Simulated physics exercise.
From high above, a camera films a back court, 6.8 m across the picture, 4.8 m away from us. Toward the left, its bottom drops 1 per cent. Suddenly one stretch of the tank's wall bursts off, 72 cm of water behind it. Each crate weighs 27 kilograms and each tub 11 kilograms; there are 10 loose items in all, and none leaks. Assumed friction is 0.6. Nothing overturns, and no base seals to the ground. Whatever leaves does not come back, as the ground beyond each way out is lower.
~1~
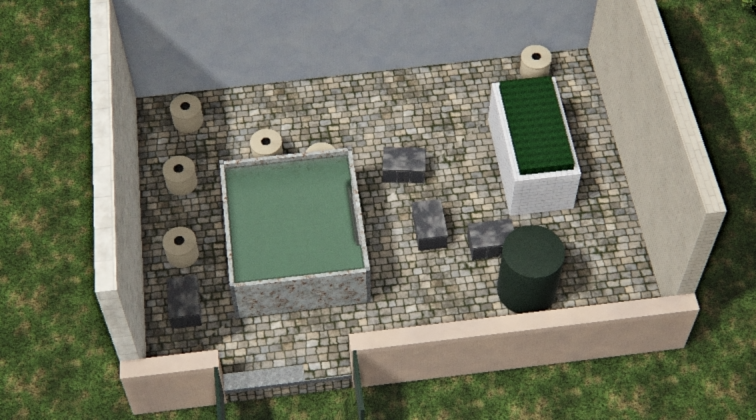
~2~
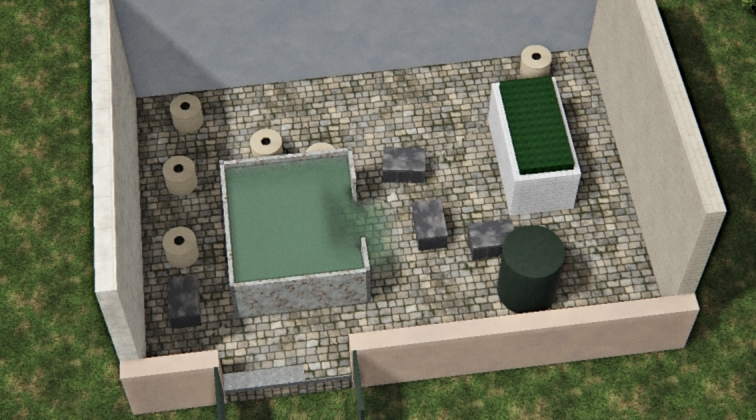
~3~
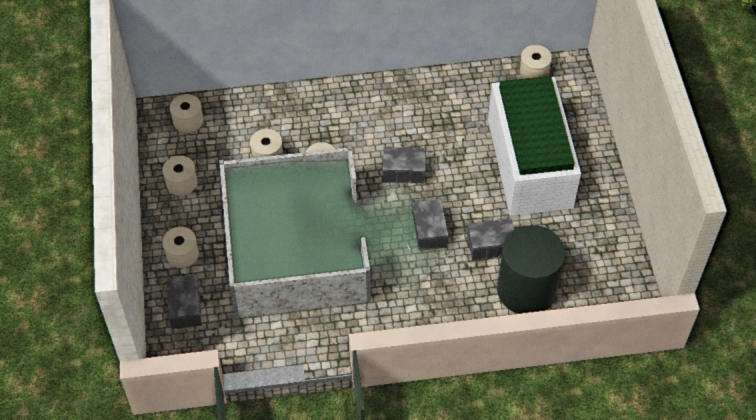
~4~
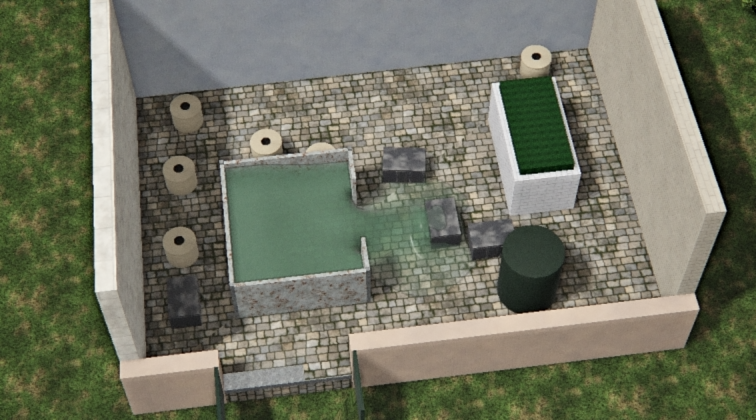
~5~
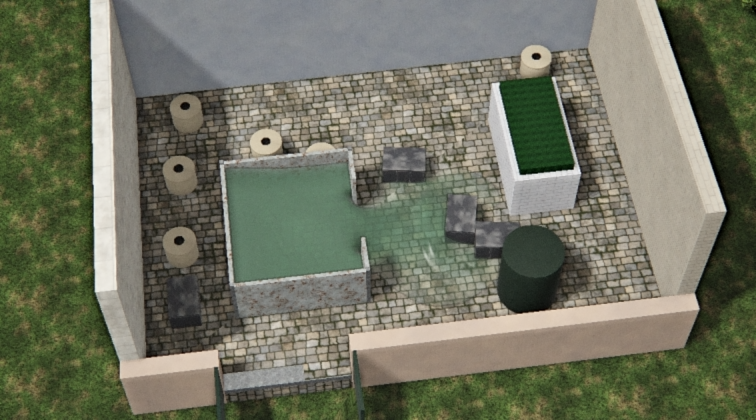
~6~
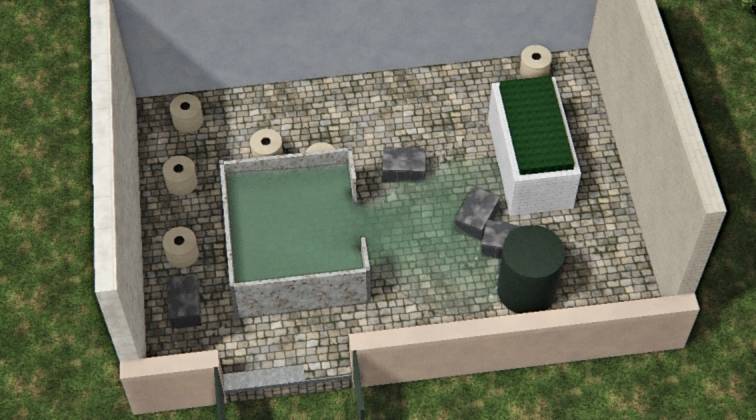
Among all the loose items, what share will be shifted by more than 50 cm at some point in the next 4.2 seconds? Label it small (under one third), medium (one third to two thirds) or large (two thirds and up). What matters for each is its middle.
Small.
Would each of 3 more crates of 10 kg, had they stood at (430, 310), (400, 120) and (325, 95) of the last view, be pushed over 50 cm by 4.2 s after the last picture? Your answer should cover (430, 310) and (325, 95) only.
Beyond it, beyond it.
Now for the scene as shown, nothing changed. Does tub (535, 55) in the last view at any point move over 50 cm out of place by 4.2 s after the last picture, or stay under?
Result: Above the line.
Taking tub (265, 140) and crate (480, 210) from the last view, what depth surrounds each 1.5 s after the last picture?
Depths: Near 0 cm, then near 17 cm.
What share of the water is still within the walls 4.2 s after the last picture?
About 100 in a hundred parts of the water.
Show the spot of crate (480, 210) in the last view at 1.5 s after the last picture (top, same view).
(537, 229) or thereabouts.
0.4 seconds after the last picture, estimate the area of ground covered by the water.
About 8.5 m2 is covered.
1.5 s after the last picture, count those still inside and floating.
1.
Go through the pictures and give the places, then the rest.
In the first frame, a crate at (430, 219) rests on the ground; a crate at (493, 233) rests on the ground; 3.2 m2 under water; 0 of 10 have shifted.
In the second frame, a crate at (430, 219) rests on the ground; a crate at (493, 233) rests on the ground; water covers 3.8 m2; 0 of 10 have shifted.
In the third frame, a crate at (430, 219), on the bottom; a crate at (493, 233), on the bottom; water covers 4.5 m2; 0 of 10 have shifted.
In the fourth frame, a crate at (443, 217) rests on the ground, 18 cm from its start; a crate at (493, 233) rests on the ground; 5.4 m2 under water; 1 of 10 have shifted.
In the fifth frame, a crate at (462, 213) rests on the ground, 44 cm from its start; a crate at (498, 234), on the bottom, 8 cm from its start; 6.3 m2 under water; 2 of 10 have shifted.
In the sixth frame, a crate at (478, 208), on the bottom, 68 cm from its start; a crate at (507, 236) rests on the ground, 19 cm from its start; 7.0 m2 under water; 2 of 10 have shifted.
Then, 0.4 s after the last picture 2 of 10 are over 50 cm from their spots; 0 afloat.
Then, 1.5 s after the last picture 2 of 10 are over 50 cm from their spots; 1 afloat.
Then, 2.8 s after the last picture 2 of 10 are over 50 cm from their spots; 2 afloat.
Then, 4.2 s after the last picture 3 of 10 are over 50 cm from their spots, and 3 have been at some point; 2 afloat.
